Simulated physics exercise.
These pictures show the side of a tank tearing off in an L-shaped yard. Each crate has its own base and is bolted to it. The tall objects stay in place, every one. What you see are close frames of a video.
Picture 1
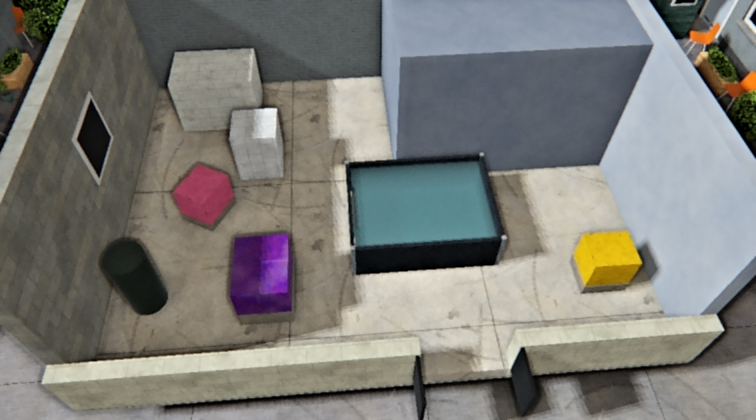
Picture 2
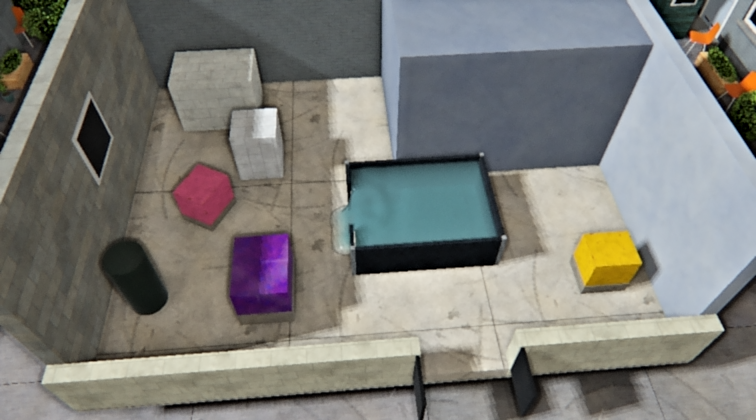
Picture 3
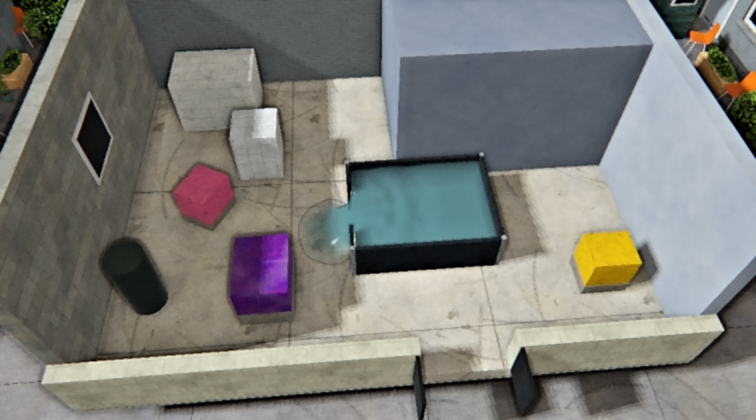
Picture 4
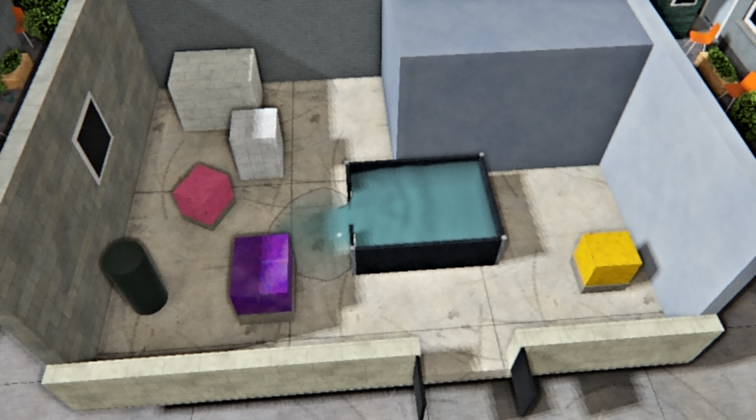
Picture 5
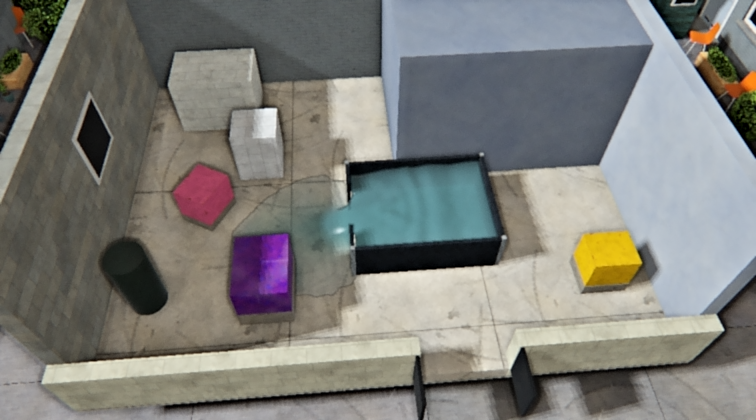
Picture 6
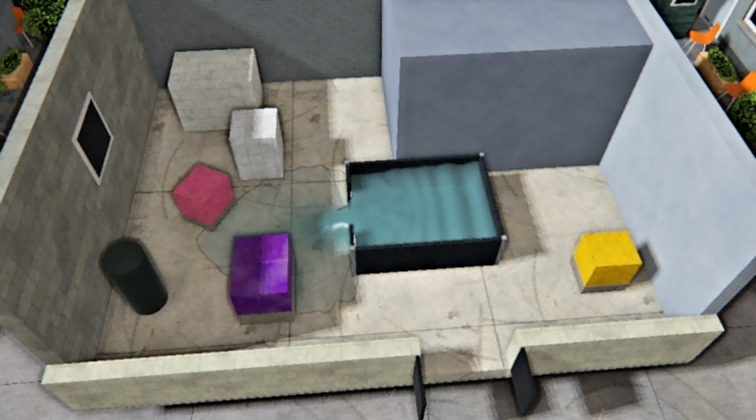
In this clip, still teal water fills a dark tank in a walled yard, then pours through a gap in its left side and spreads left across the floor, reaching around the purple block toward the red one.
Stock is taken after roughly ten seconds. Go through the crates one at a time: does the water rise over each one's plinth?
In order: As for the yellow crate it's untouched by the water, as for the purple crate it's untouched by the water, as for the pink crate it's moistened by the water.
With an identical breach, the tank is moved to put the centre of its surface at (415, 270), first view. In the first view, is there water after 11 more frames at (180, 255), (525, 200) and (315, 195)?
Untouched, untouched, submerged.
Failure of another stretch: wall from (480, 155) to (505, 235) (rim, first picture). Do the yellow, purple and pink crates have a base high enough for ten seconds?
In that case the yellow crate is flooded, the purple crate is never flooded and the pink crate is never flooded.
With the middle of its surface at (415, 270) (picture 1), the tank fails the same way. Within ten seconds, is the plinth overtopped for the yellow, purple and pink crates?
Crate by crate: Yellow is missed, purple is overrun, pink is missed.
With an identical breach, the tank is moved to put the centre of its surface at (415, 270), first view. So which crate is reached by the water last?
Answer: The crate marked yellow.
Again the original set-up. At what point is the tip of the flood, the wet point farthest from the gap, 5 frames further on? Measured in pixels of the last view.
Somewhere about (113, 293).
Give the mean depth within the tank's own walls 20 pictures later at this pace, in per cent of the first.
48 per cent or thereabouts.
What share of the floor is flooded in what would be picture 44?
That should be about 65 %.
A moment on, water covers 20 % of the floor; the yellow crate not reached, the purple crate water round its plinth, the pink crate water round its plinth.
Next, water covers 35 % of the floor; the yellow crate not reached, the purple crate water round its plinth, the pink crate water round its plinth.
Then, water covers 45 % of the floor; the yellow crate not reached, the purple crate water round its plinth, the pink crate water round its plinth.
Later, water covers 65 % of the floor; the yellow crate water round its plinth, the purple crate water round its plinth, the pink crate water round its plinth.
In the end, water covers 90 % of the floor; the yellow crate stayed above the water, the purple crate stayed above the water, the pink crate was topped.
